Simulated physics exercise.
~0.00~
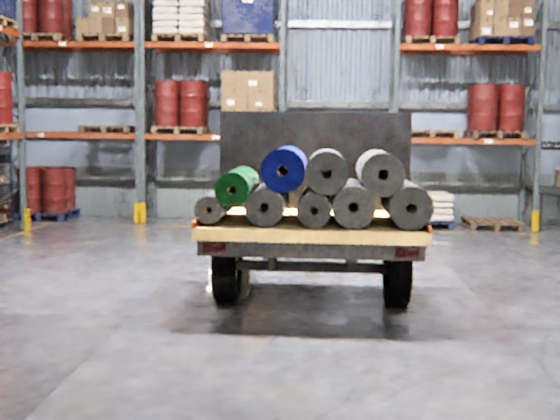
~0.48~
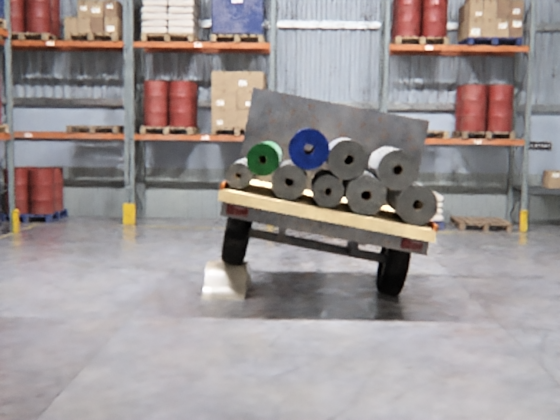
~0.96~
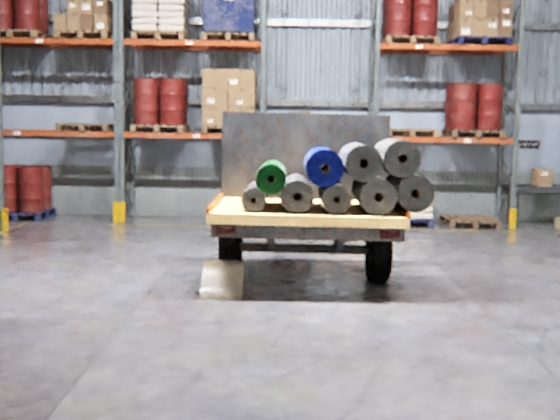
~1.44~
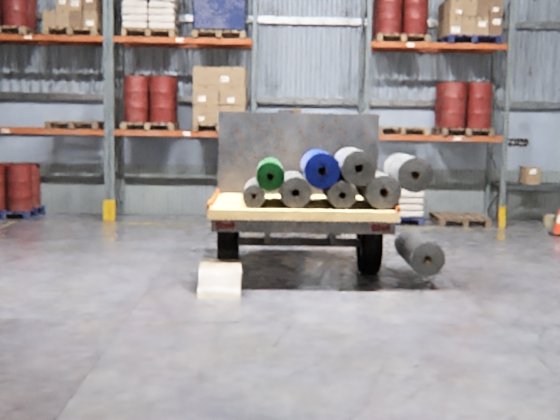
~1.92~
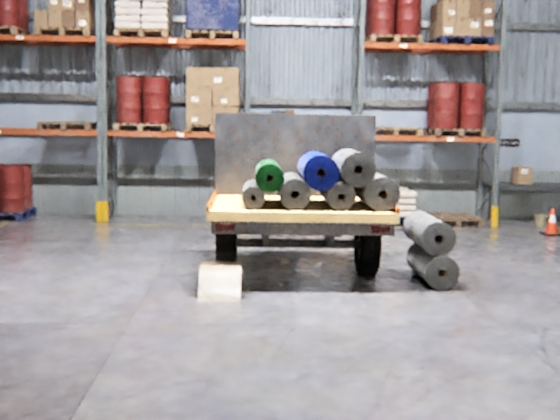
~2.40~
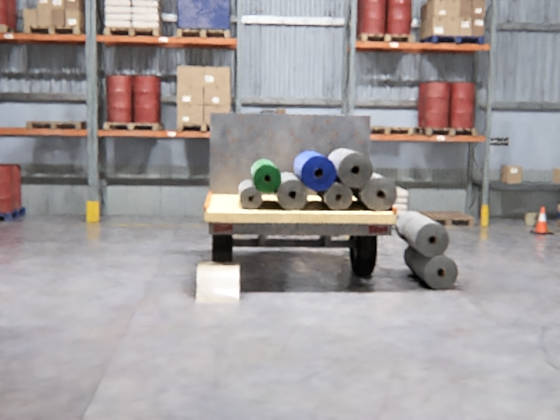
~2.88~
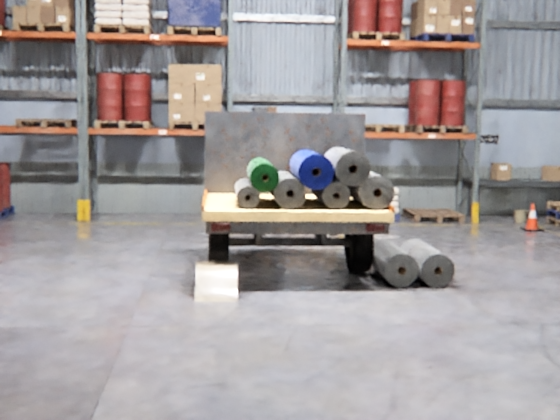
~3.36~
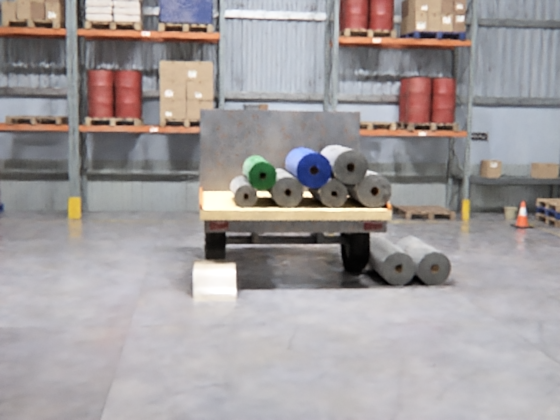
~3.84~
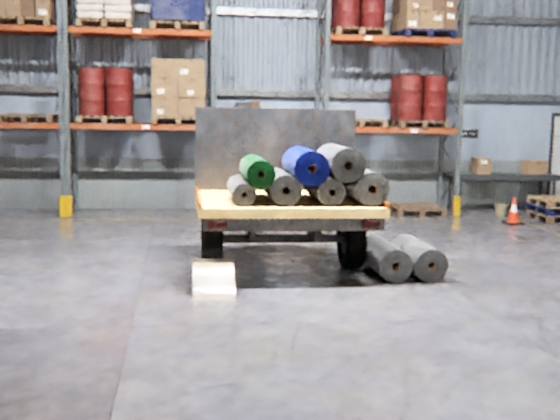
The video shows a flatbed trailer stacked with rolls in a warehouse tilting as its left wheel rides over a hump, then levelling as two grey rolls tumble off the right side. They settle side by side on the floor, while the blue and green rolls stay aboard.
